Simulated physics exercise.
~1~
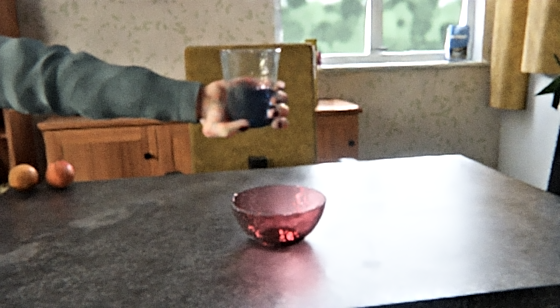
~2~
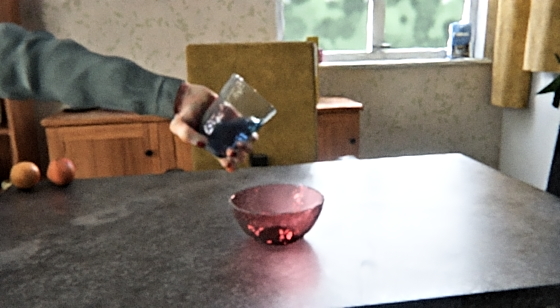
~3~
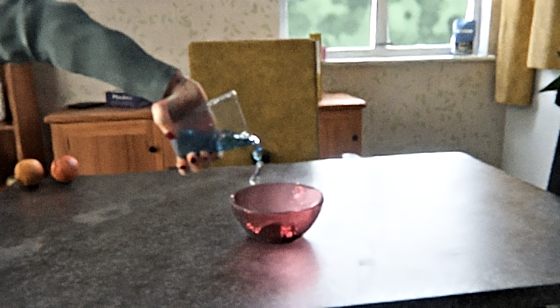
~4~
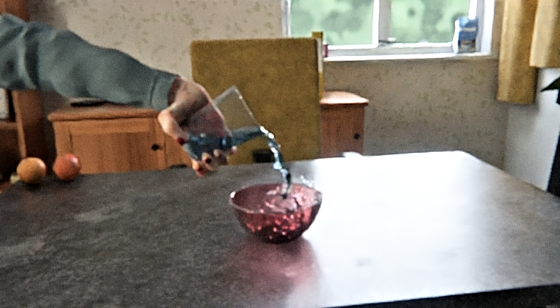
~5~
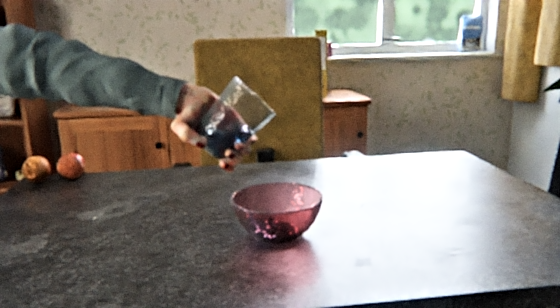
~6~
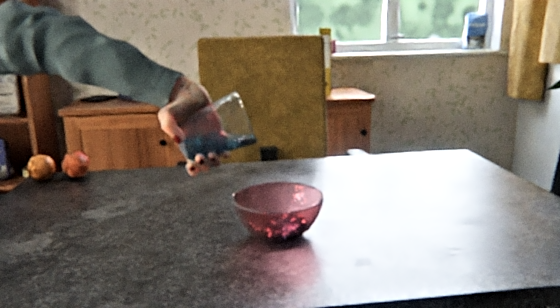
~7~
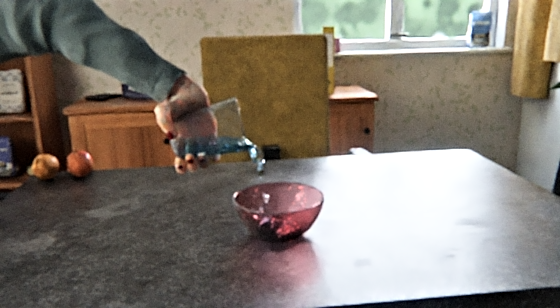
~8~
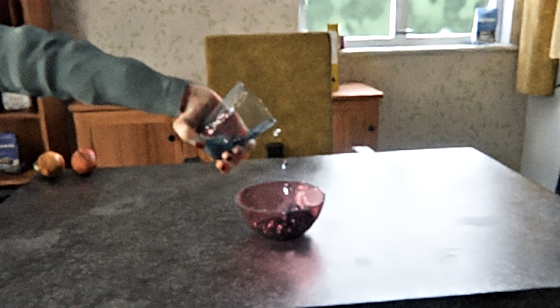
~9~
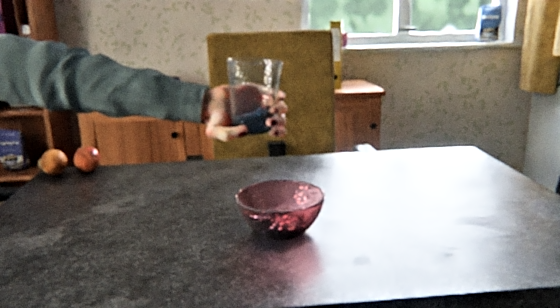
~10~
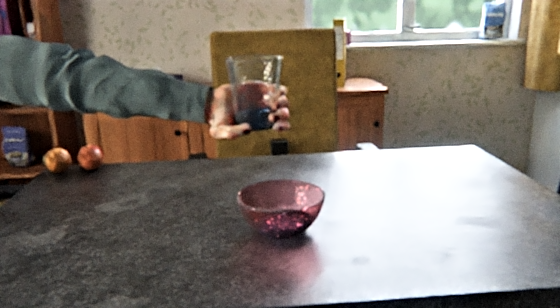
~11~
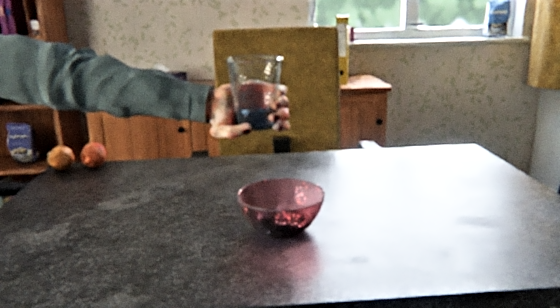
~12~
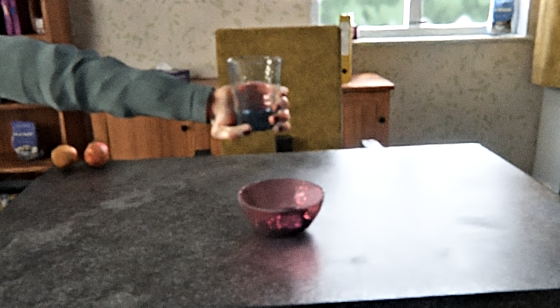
At first, a hand in a grey-green sleeve holds a clear tumbler of dark bluish liquid upright above a dark table, behind a translucent pinkish-red bowl. The hand tips the tumbler to the right, and a thin stream falls into the bowl. It then eases the tumbler partly back, stopping the stream, before tilting it steeply again for a second, smaller pour. Meanwhile, the view drifts slightly, with two reddish fruits remaining at the left. Finally, the hand turns the tumbler upright and holds it still, with some dark liquid left inside.
